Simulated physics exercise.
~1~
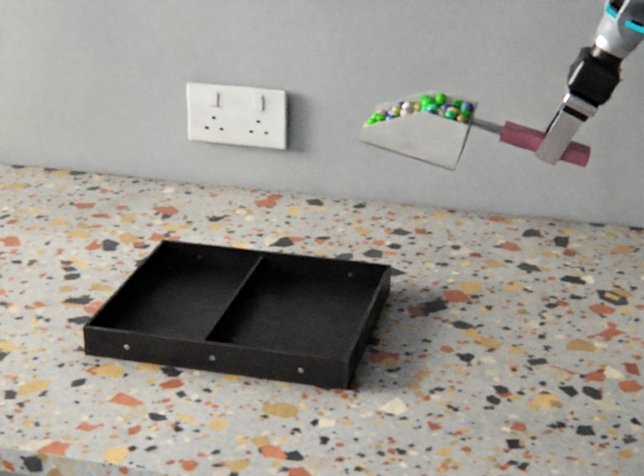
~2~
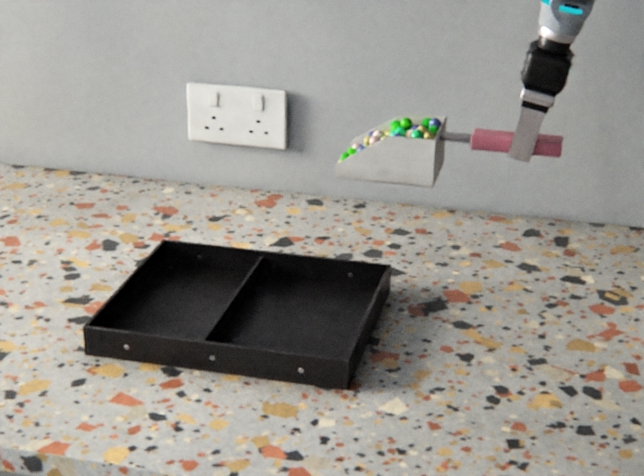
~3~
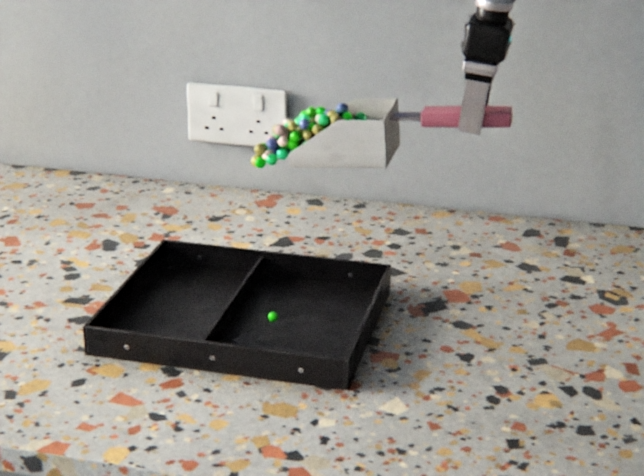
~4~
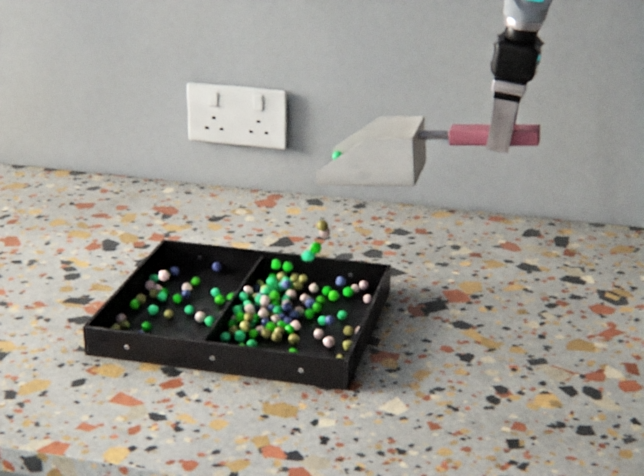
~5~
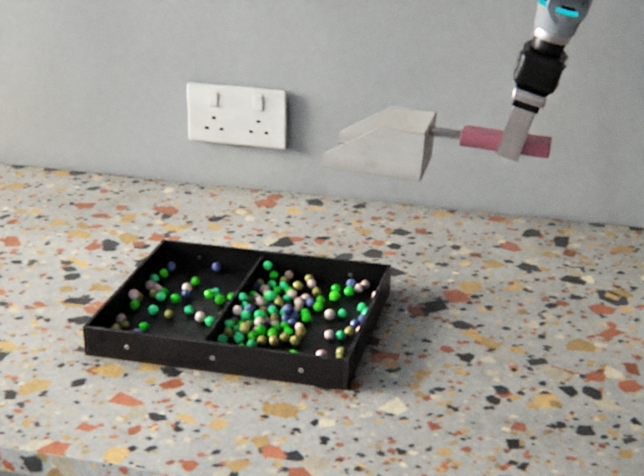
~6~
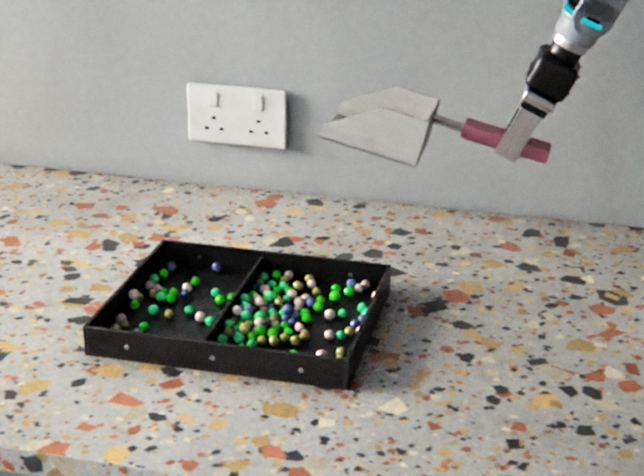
On a speckled terrazzo counter against a plain grey wall with a white double socket, seen from the front and slightly above, sits a black tray split by a cross wall. At upper right, a robot arm grips the pink handle of a pale scoop heaped with green, blue, tan and pinkish balls. The arm moves the scoop left and levels it, then tips it slightly forward, and the balls slide off its open front. They scatter into both compartments, more in the right one. The emptied scoop draws back right and tilts backward, while the balls lie still in the tray.
